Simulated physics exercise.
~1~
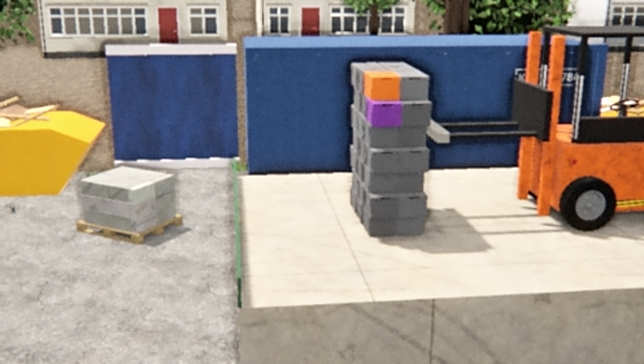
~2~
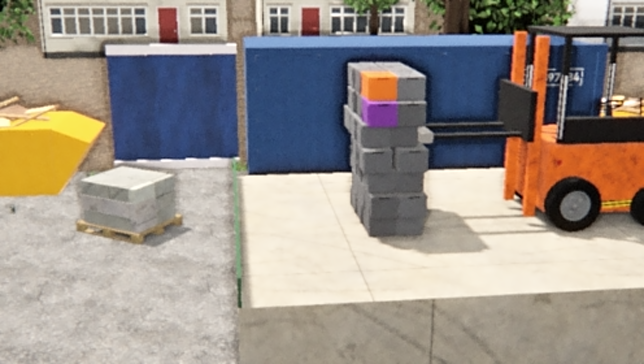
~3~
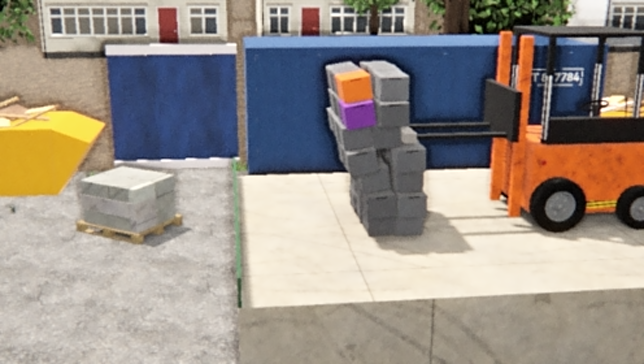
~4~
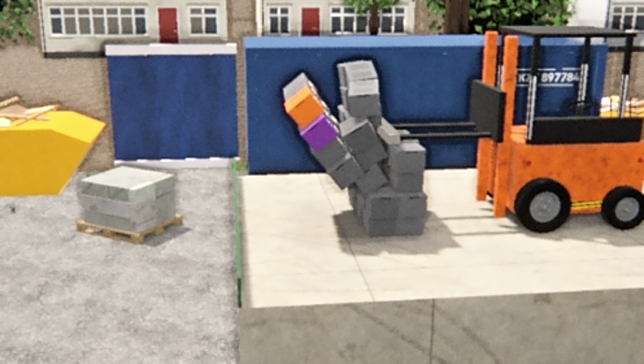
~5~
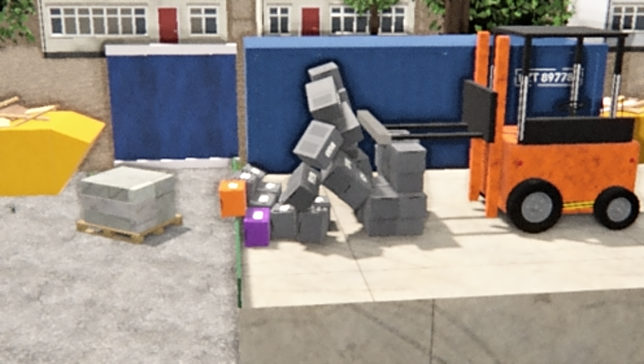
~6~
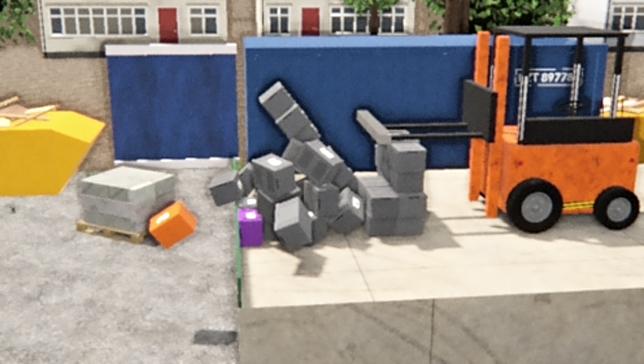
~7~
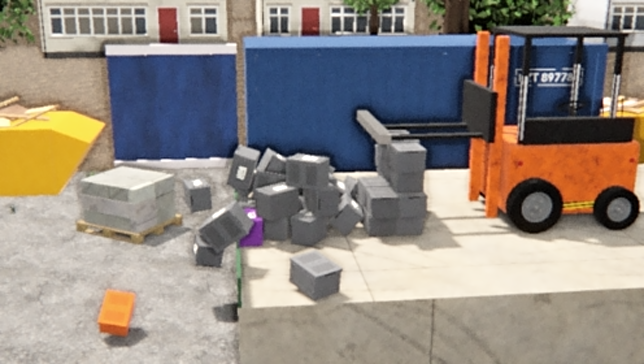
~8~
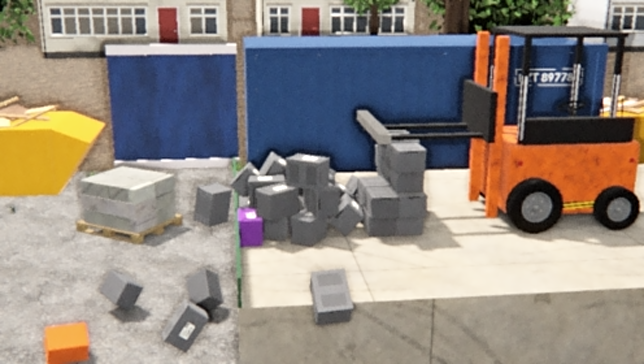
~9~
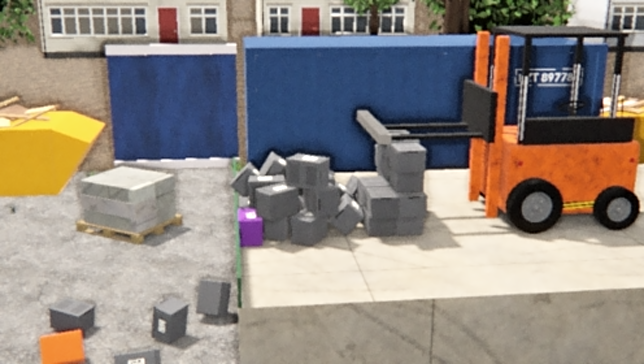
An orange forklift rolls left across a raised concrete platform, seen from a fixed spot facing a blue wall, toward a tall stack of grey boxes with one orange and one purple near the top. Gravel, a pallet of pale blocks and a yellow skip lie to the left. Its level beam pushes the upper boxes until they lean and topple leftward, and the forklift stops. The orange box tumbles past the pallet onto the gravel, followed by several grey ones. The purple box rests at the platform's edge beside a heap, with a low stack still standing under the beam.
